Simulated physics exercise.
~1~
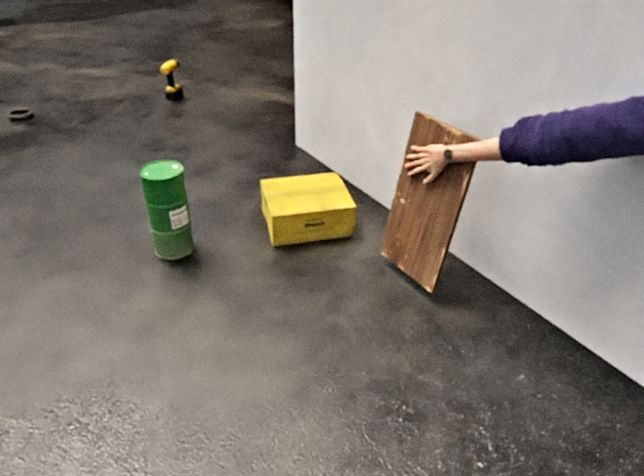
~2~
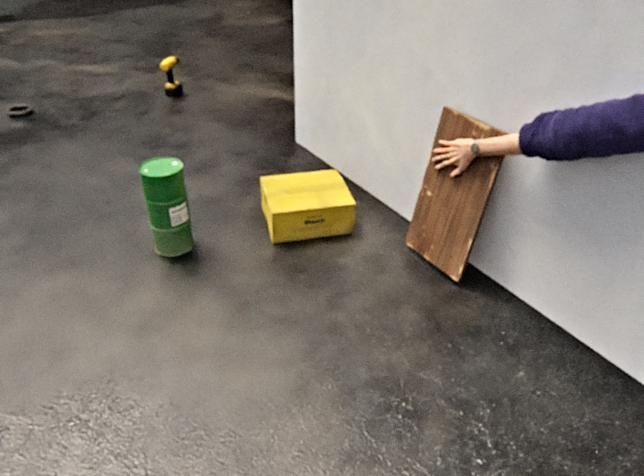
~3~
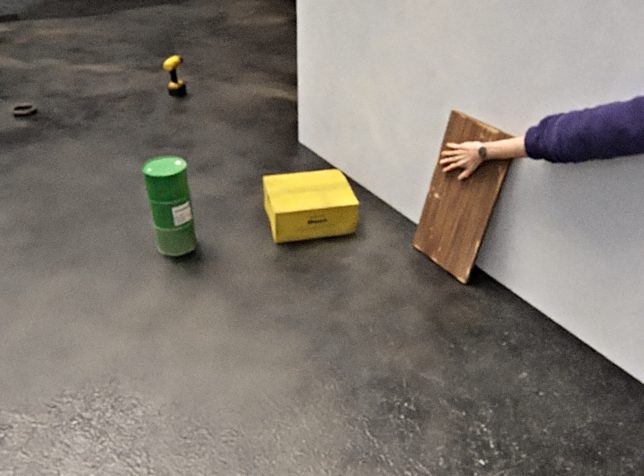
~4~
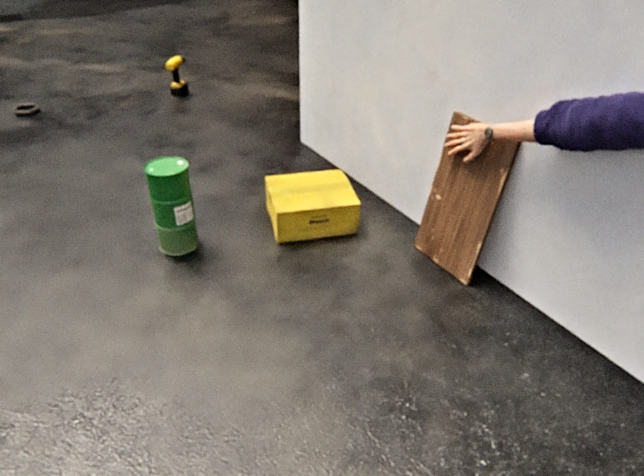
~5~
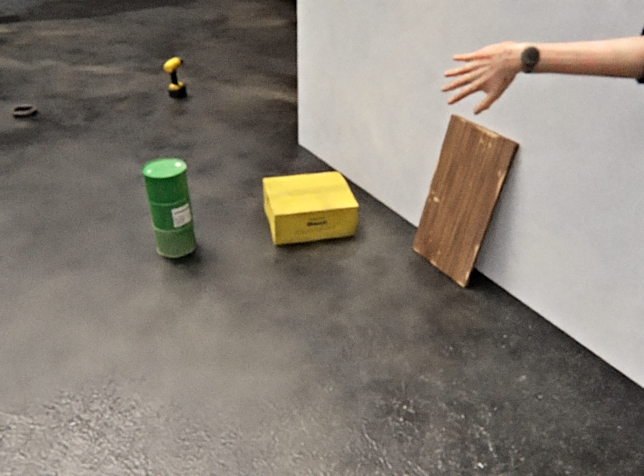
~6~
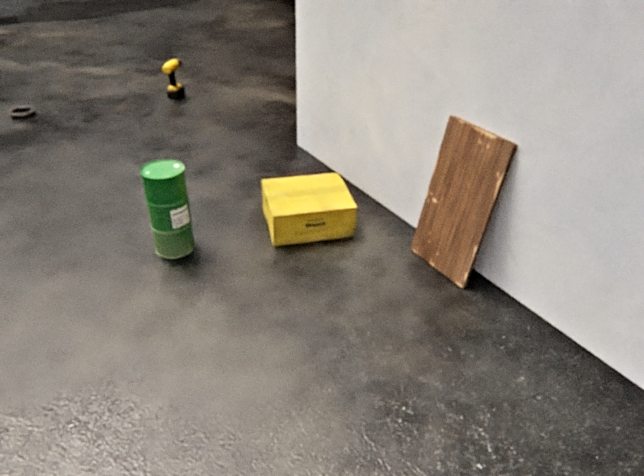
A hand leans a brown board against the wall and withdraws, leaving it propped there.
